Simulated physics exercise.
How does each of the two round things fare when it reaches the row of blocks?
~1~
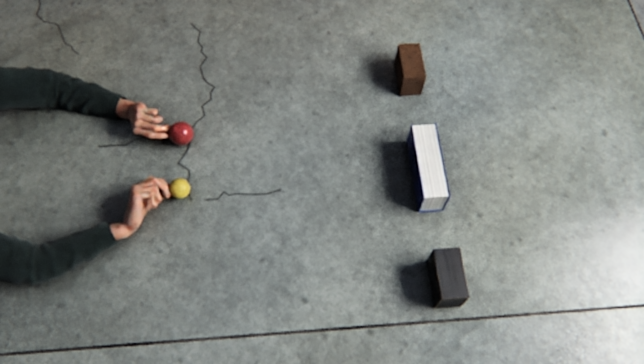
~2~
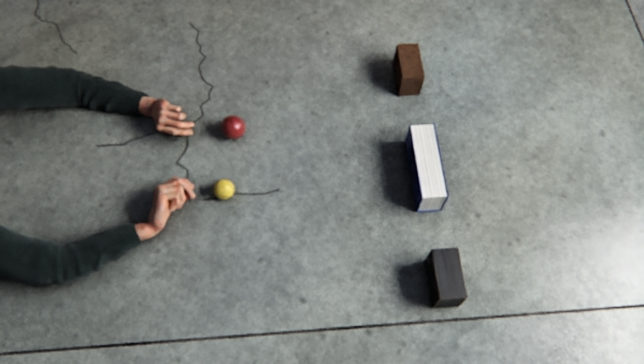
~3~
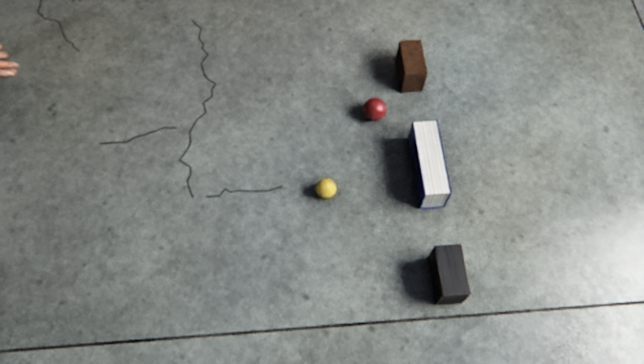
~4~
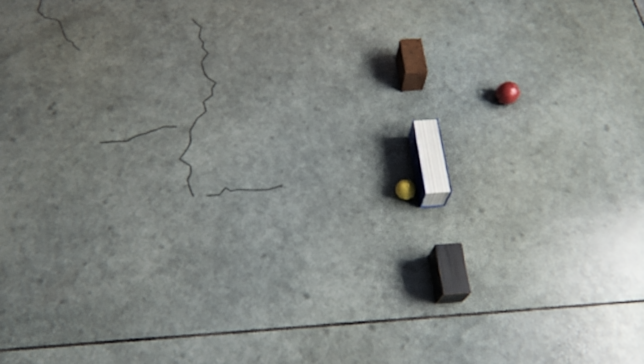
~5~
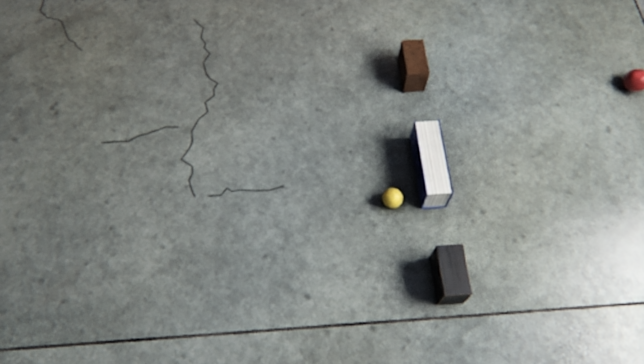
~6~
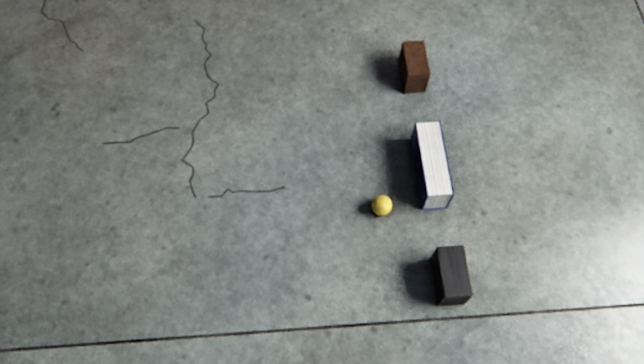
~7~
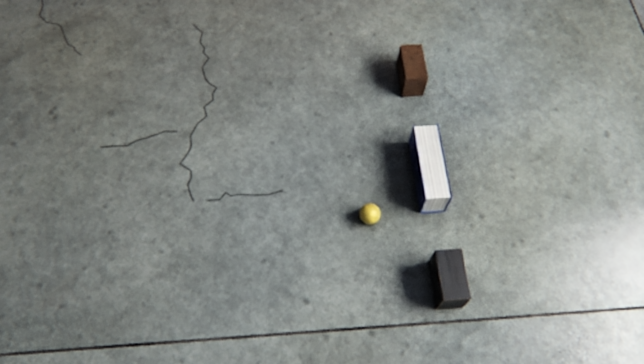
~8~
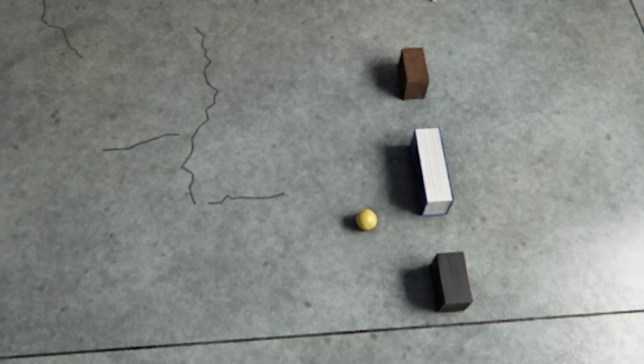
The red one rolls cleanly through the gap between the brown block and the white and blue one, while the yellow one is stopped by the white and blue block and bounces back to the left.
A round red object and a smaller yellow one sit at the fingertips of two dark-sleeved hands on a cracked grey concrete floor, seen from high above. To the right stands a spaced row, with a brown block at the top, a white and blue book-like block in the middle and a black block at the bottom. The hands send both round things rolling right, then draw back out of view. The red one passes between the brown and white blocks and leaves at the right edge. The yellow one hits the white block, rebounds and drifts slowly down and left, ending short of the row.
